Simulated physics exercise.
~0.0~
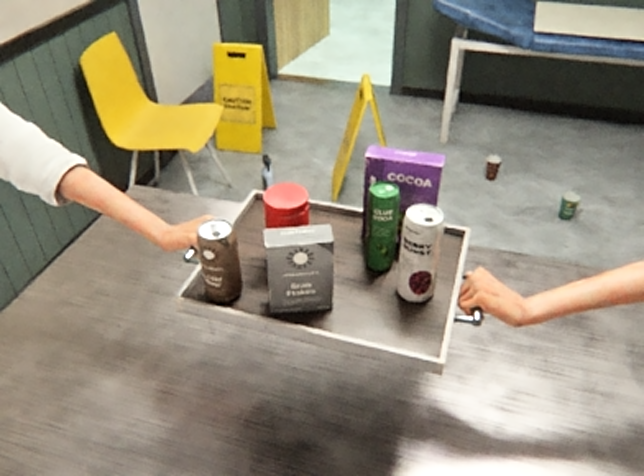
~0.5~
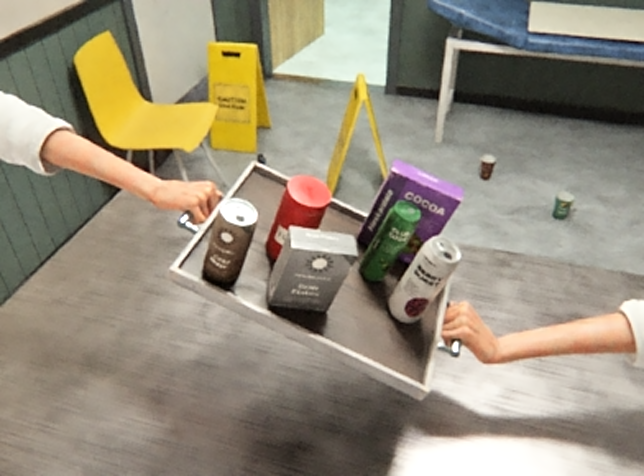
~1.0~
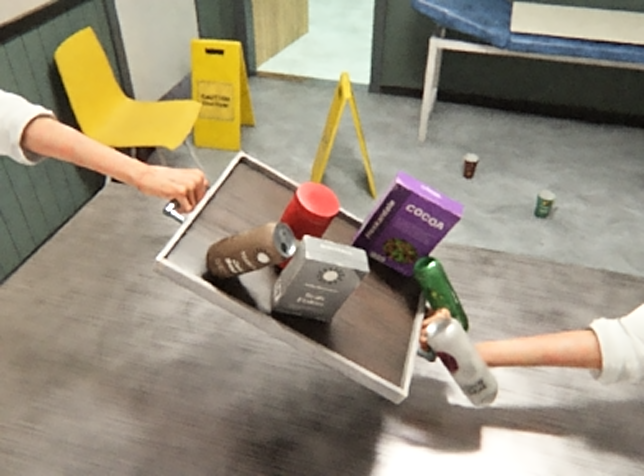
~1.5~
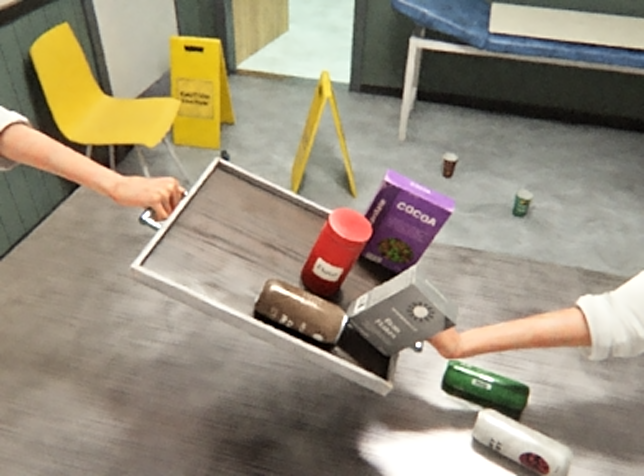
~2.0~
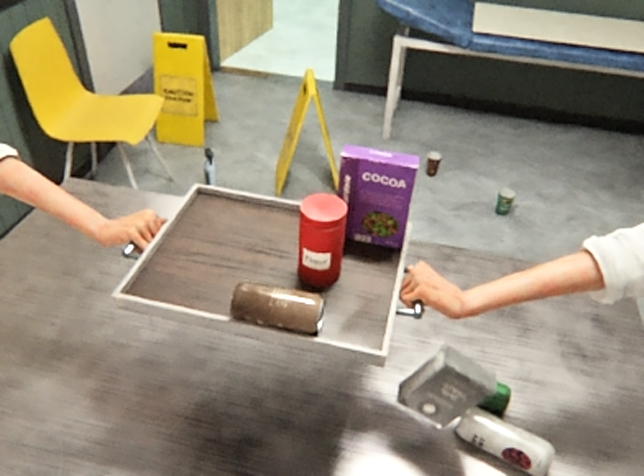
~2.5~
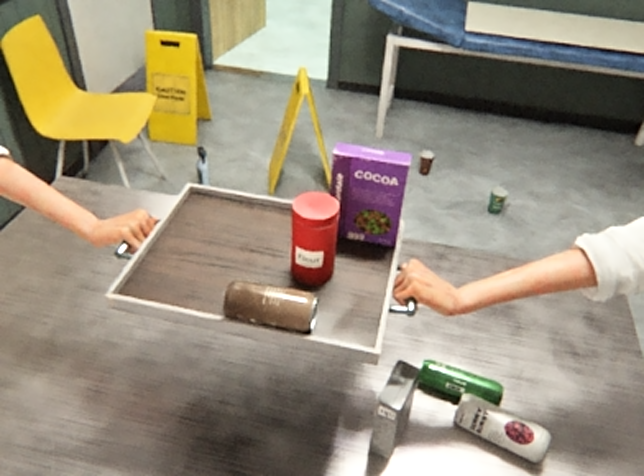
A hand-held tray tips right, spilling two cans and a grey packet, then levels.
